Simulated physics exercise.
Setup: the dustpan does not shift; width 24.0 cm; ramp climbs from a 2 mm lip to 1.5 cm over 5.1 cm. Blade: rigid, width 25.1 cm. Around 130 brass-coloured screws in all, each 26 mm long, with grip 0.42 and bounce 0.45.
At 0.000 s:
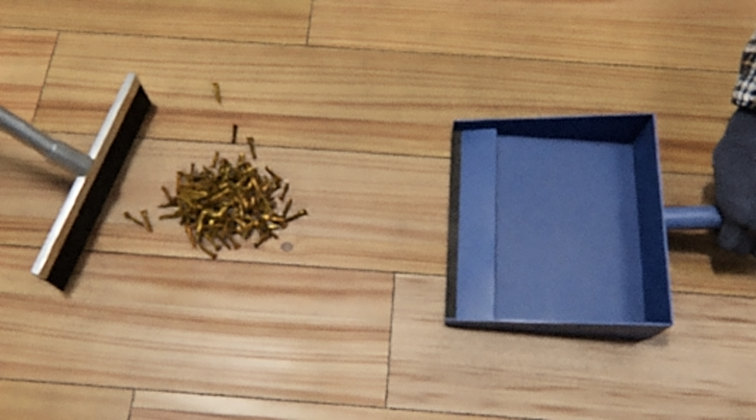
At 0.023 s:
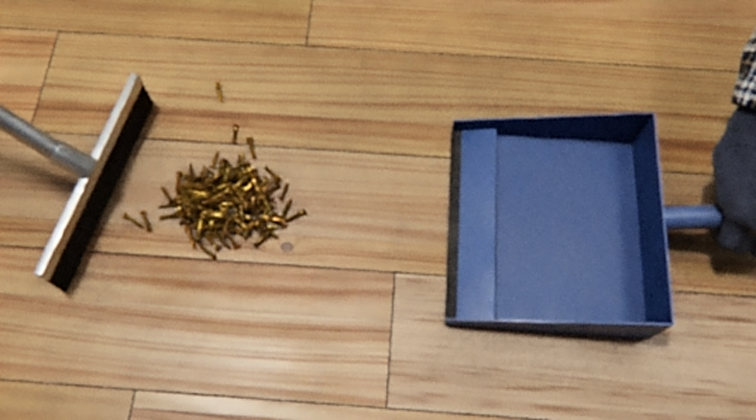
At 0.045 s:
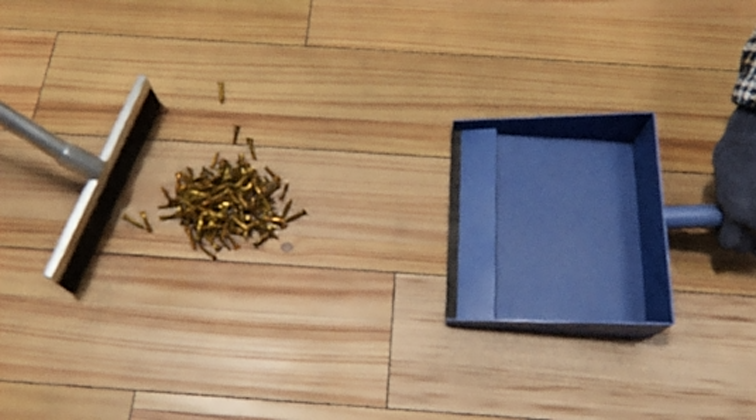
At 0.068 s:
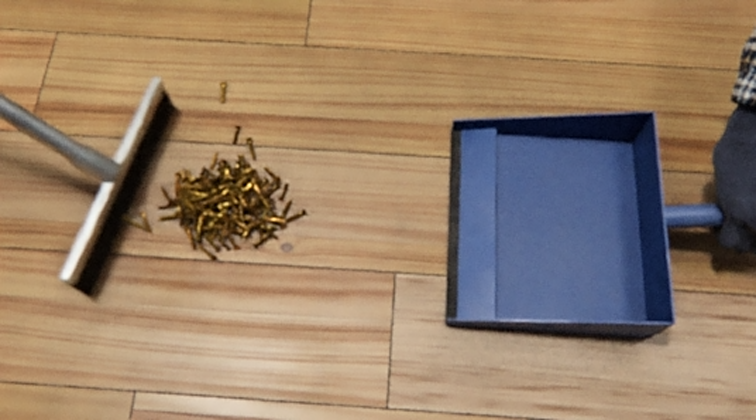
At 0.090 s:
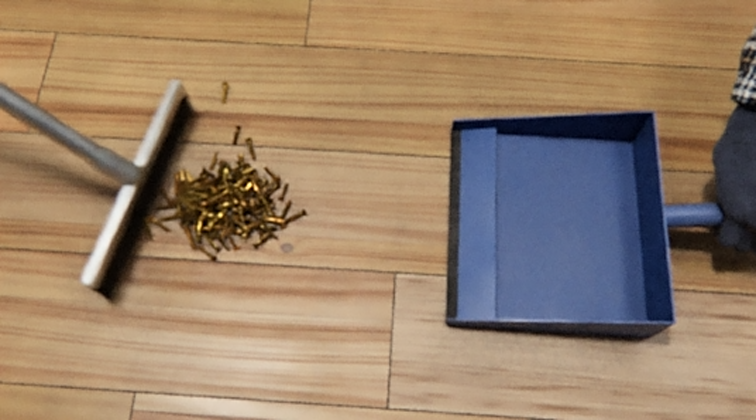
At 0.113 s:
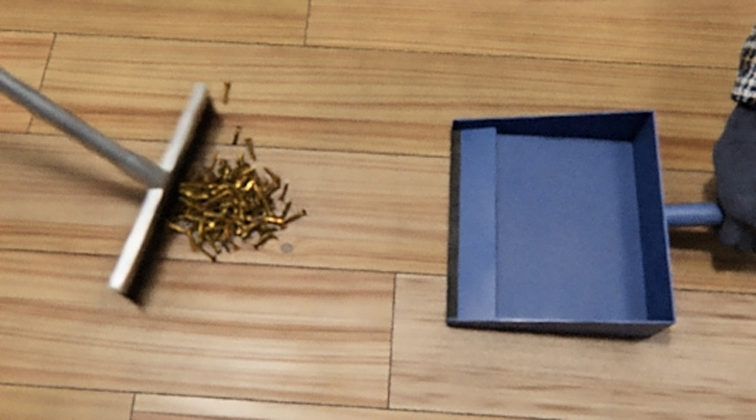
A broom slid rightward across the wooden floor, slowly at first and then faster, and pushed into the left edge of a pile of brass-coloured screws while a gloved hand kept a blue dustpan still.
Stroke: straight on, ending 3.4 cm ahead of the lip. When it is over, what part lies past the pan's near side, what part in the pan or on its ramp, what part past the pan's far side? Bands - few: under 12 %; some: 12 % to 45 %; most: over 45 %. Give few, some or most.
Near side: Few, pan: Most, far side: Few.
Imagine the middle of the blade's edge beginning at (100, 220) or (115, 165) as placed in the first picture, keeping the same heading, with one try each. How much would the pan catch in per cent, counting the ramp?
About 55 and 65 per cent.
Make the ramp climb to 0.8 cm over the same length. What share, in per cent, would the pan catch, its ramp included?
I'd guess close to 65 per cent.
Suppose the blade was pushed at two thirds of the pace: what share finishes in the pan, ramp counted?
It would come to roughly 30 percent.
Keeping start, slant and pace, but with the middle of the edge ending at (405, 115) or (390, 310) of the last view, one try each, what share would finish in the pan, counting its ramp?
The two tries give about 35 and 55 percent.
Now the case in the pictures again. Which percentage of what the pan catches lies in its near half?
Estimate: Close to 70 %.
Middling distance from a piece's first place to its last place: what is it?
32 cm or thereabouts.
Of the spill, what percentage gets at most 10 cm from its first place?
Close to 0 per cent of it.
After 0.22 s, middle of the blade 17 cm from the lip; 0 % over the lip, far side 0 %, near side 0 %.
Then, at 0.29 s, middle of the blade 9 cm from the lip; 0 % over the lip, far side 0 %, near side 5 %.
After 0.50 s, middle of the blade 6 cm from the lip; 65 % over the lip, far side 0 %, near side 5 %.
At rest (1.4 s), near side 5 %, pan 65 %, far side 0 %, in front of the lip or behind the blade 30 %.
